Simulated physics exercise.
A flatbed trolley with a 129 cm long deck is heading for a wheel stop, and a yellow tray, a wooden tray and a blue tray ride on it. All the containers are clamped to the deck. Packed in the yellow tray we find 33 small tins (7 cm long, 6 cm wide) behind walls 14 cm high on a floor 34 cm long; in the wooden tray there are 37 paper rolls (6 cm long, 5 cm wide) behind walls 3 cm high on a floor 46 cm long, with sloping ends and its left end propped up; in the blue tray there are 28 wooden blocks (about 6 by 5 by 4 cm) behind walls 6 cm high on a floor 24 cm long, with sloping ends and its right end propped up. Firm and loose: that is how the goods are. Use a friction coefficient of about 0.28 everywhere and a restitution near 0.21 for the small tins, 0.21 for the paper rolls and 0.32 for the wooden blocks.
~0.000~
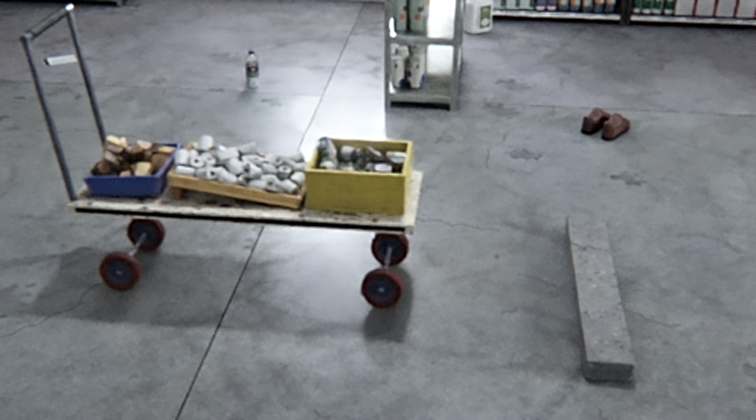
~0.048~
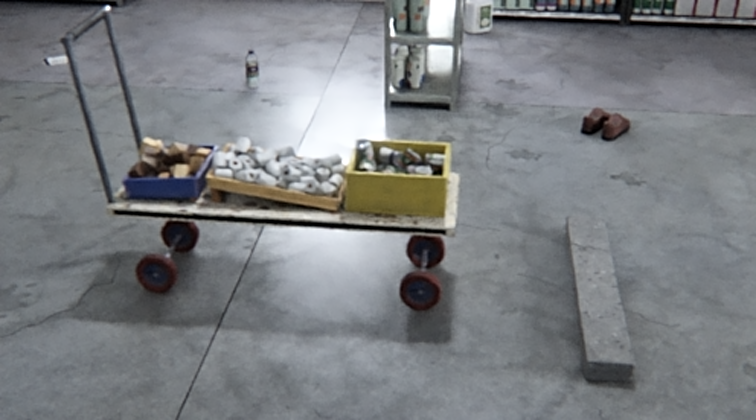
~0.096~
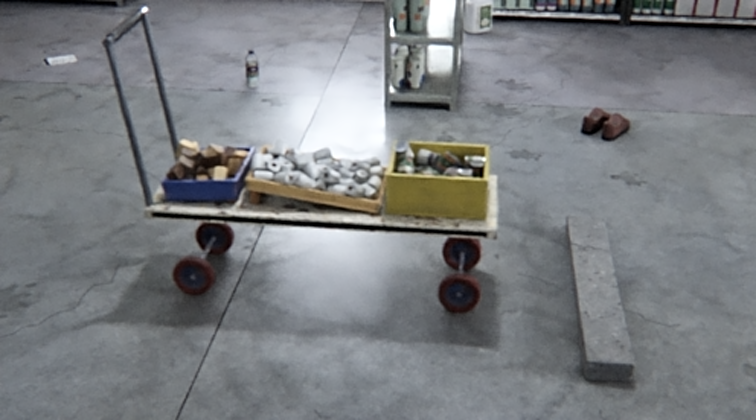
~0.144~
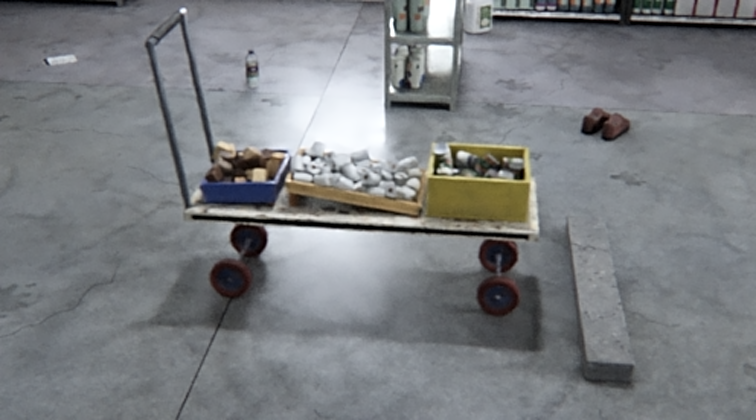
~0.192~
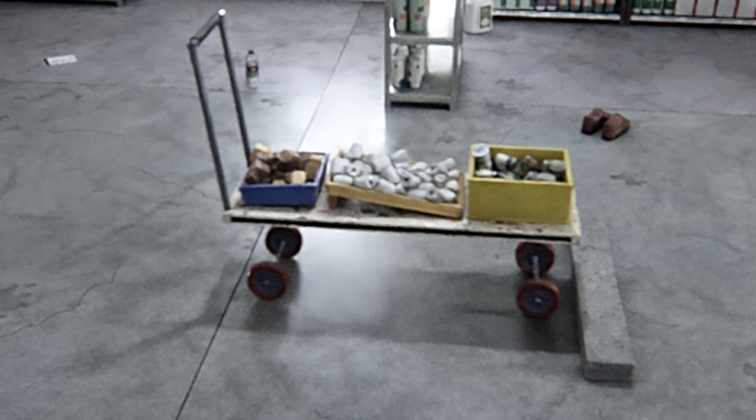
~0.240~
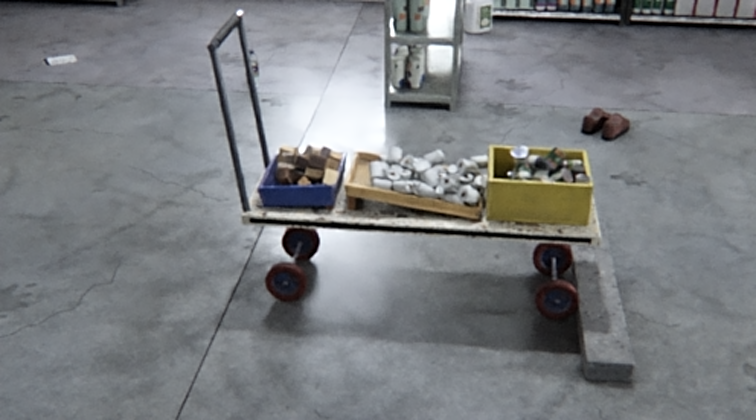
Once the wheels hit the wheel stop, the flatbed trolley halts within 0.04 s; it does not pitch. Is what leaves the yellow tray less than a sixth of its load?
The lost share is smaller than a sixth.
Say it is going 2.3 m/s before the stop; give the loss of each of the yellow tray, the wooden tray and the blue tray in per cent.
Then the yellow tray sheds 10 per cent of its load, the wooden tray 20 per cent, and the blue tray 10 per cent.
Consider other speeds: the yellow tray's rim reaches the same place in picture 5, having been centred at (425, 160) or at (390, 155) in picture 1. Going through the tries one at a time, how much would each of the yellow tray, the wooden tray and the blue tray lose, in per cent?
Try by try, the yellow tray would lose 0 then 10 per cent, the wooden tray 20 then 30 per cent, and the blue tray 10 then 10 per cent.
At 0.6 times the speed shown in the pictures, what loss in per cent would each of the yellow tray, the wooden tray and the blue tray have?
Yellow tray 0, wooden tray 20, blue tray 10 per cent.
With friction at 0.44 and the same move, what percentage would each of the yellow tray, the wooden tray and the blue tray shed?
Yellow tray 20%, wooden tray 40%, blue tray 30%.
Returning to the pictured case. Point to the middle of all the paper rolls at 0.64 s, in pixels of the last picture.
Their middle is around (469, 186).
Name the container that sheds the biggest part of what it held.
The wooden tray.
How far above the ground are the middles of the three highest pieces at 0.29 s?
Roughly 60 centimetres.
After 0.29 s, the yellow tray has all 33, the wooden tray is down by 4 of 37 and the blue tray has all 28.
After 0.41 s, the yellow tray is down by 1 of 33, the wooden tray is down by 9 of 37 and the blue tray is down by 1 of 28.
After 0.64 s, the yellow tray is down by 2 of 33, the wooden tray is down by 17 of 37 and the blue tray is down by 5 of 28.
Final count (at 1.15 s), the yellow tray is down by 2 of 33, the wooden tray is down by 18 of 37 and the blue tray is down by 5 of 28. Asked share, 2 of 33, 6 per cent.
